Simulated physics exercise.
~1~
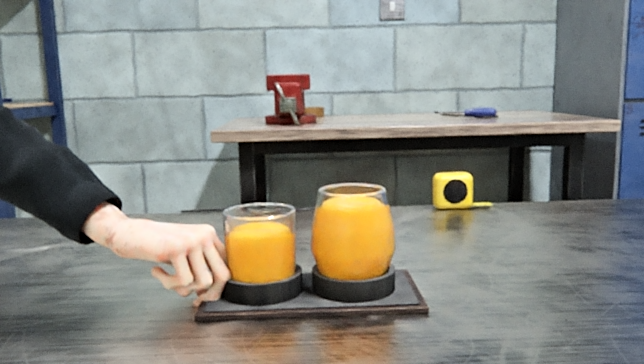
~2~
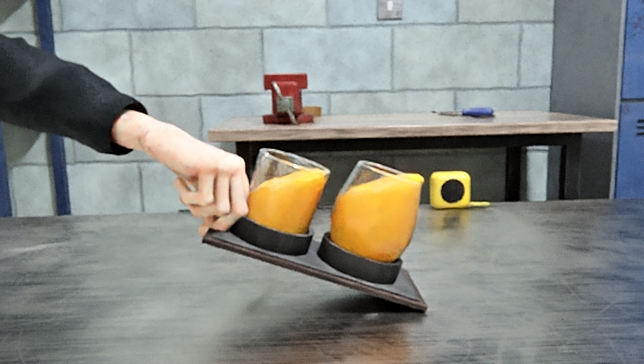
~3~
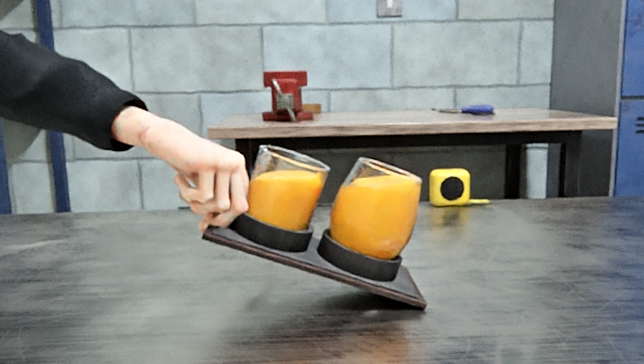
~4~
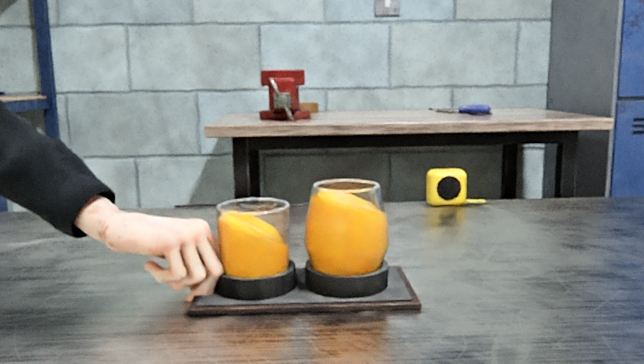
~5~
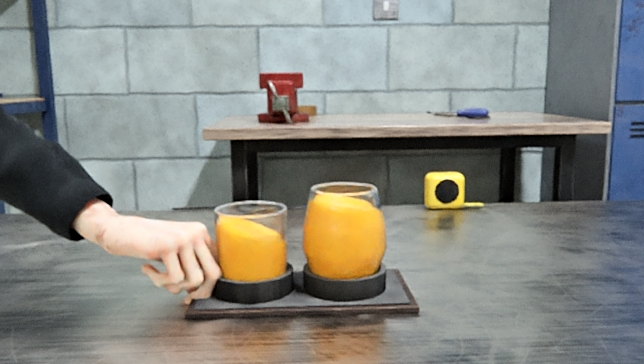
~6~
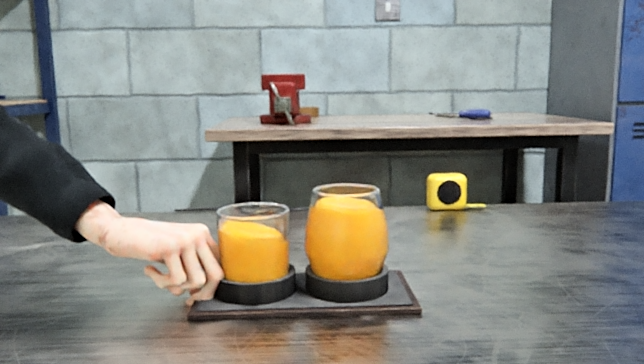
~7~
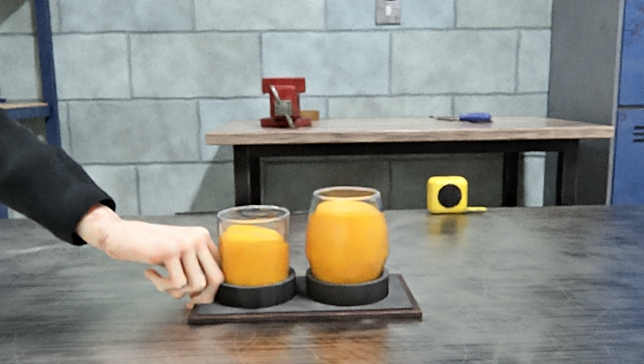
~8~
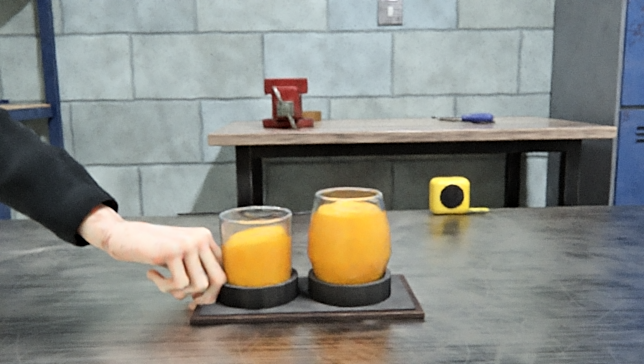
In a workshop, a hand tilts a tray of two orange juices, then lowers it flat.
